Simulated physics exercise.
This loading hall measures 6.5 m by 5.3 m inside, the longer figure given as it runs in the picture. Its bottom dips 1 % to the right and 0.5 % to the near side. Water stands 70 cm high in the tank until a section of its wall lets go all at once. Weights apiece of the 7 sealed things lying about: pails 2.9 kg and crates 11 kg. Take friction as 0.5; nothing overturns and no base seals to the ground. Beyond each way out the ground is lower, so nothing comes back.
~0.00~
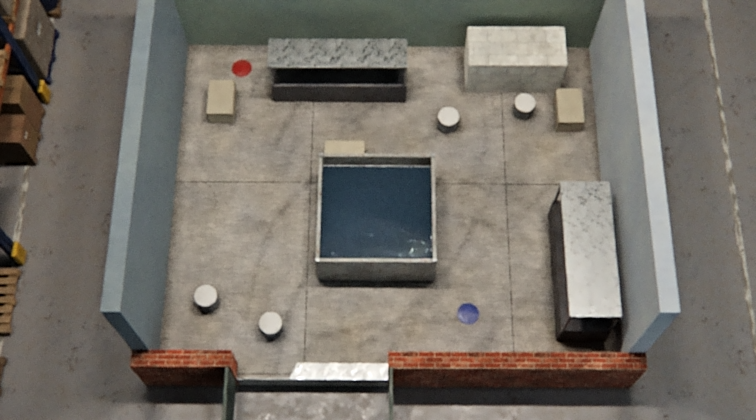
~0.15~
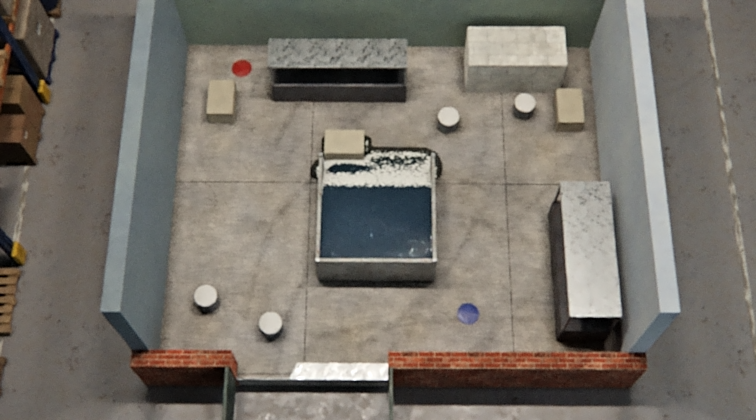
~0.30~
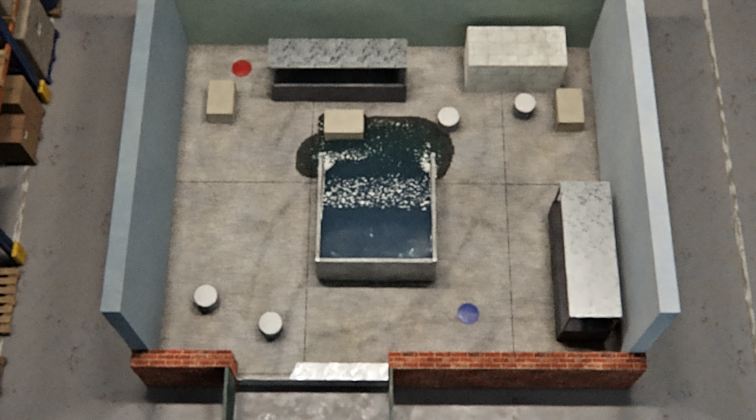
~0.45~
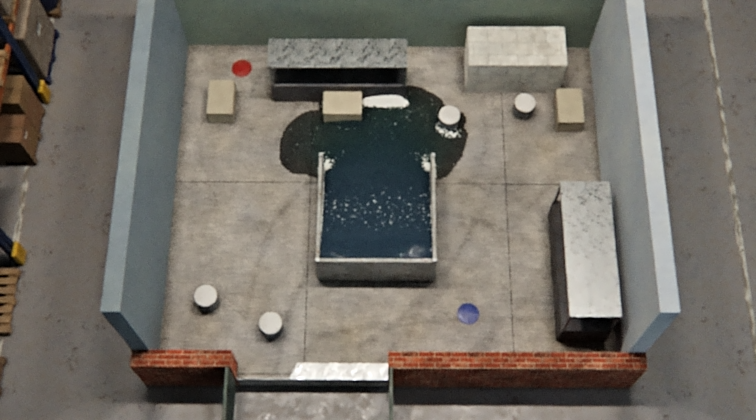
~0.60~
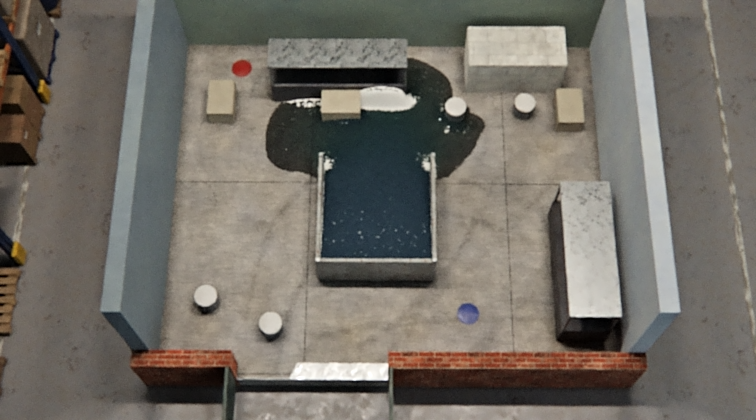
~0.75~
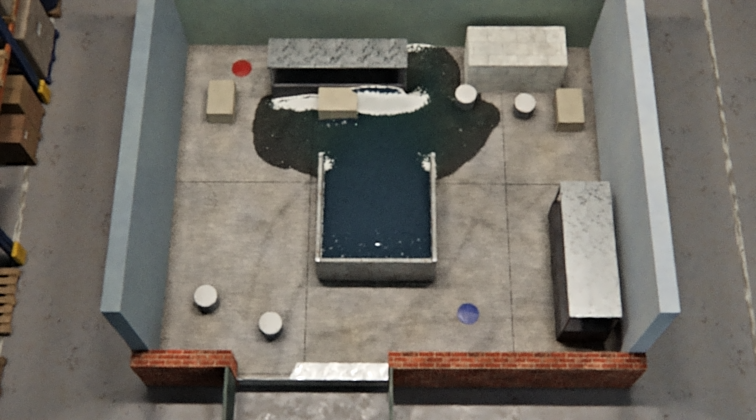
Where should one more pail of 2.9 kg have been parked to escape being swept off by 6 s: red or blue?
Put it on blue.
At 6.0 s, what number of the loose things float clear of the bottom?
At that moment 3.
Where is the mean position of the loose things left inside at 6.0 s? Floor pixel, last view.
Near (388, 201).
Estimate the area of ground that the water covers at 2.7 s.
About 19 m2.
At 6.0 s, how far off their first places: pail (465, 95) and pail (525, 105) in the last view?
In turn: 100 cm, 200 cm.
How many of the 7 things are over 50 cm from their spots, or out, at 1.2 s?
By then 2.
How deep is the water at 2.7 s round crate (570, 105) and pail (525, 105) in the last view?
Roughly 16 and 4 cm.
After 1.2 s on red it would be 0 cm off in 0 cm of water; on blue it would be 0 cm off in 0 cm of water.
After 2.7 s on red it would be 14 cm off in 6 cm of water; on blue it would be 0 cm off in 0 cm of water.
After 4.2 s on red it would be 50 cm off in 8 cm of water; on blue it would be 0 cm off in 0 cm of water.
After 6.0 s on red it would be 120 cm off in 6 cm of water; on blue it would be 0 cm off in 3 cm of water.
